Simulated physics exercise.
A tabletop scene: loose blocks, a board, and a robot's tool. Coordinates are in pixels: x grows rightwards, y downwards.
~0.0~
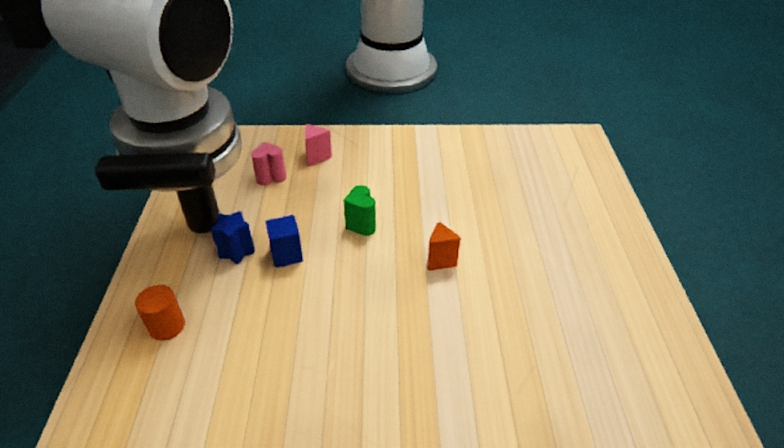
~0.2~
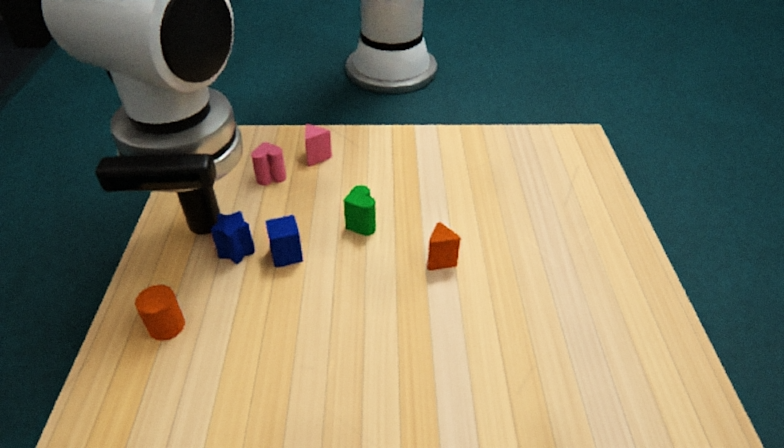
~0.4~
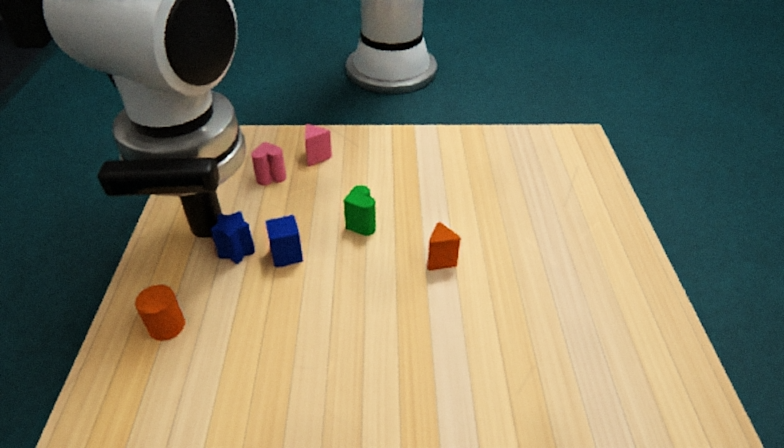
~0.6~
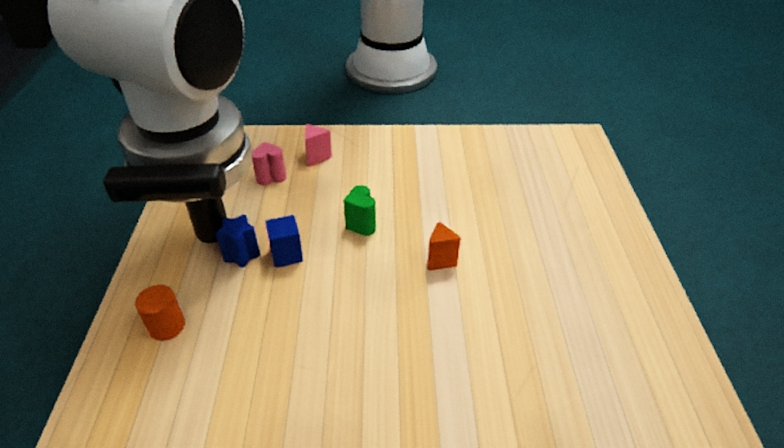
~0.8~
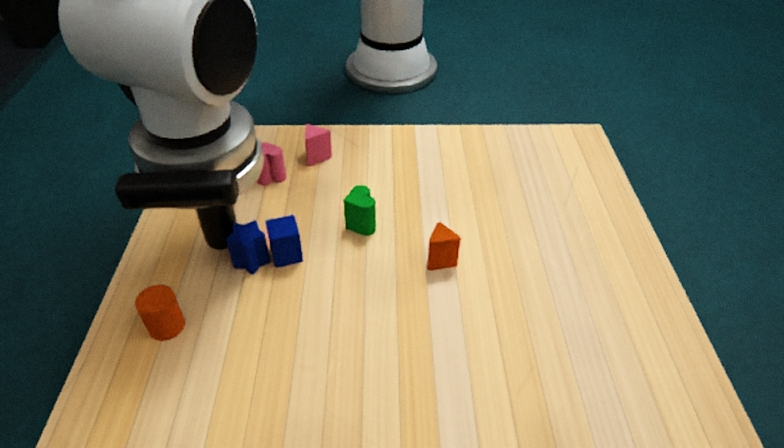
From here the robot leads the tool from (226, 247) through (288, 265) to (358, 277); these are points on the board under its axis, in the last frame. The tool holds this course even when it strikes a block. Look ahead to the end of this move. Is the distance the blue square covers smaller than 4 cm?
I'd say no.
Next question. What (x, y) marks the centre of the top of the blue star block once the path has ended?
Final place: (288, 264).
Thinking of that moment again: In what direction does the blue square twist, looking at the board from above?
In a top view, it turns counterclockwise.
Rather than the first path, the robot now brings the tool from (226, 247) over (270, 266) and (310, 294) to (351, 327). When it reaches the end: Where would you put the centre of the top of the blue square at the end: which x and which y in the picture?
That would be at about pixel (302, 227).
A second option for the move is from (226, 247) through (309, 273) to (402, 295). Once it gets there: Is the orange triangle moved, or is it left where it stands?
By the last moment, the orange triangle will still be in its place.
What follows on the original path. One third of the way, tool at (266, 250); blue star block at (273, 252), turned 55° clockwise; blue square at (300, 228), turned 25° anticlockwise.
Two thirds of the way, tool at (311, 261); blue star block at (288, 264), turned 105° clockwise; blue square at (345, 230), turned 50° anticlockwise.
At the end, tool at (358, 268); blue star block at (288, 264), turned 110° clockwise; blue square at (374, 227), turned 125° anticlockwise; green heart unmoved.
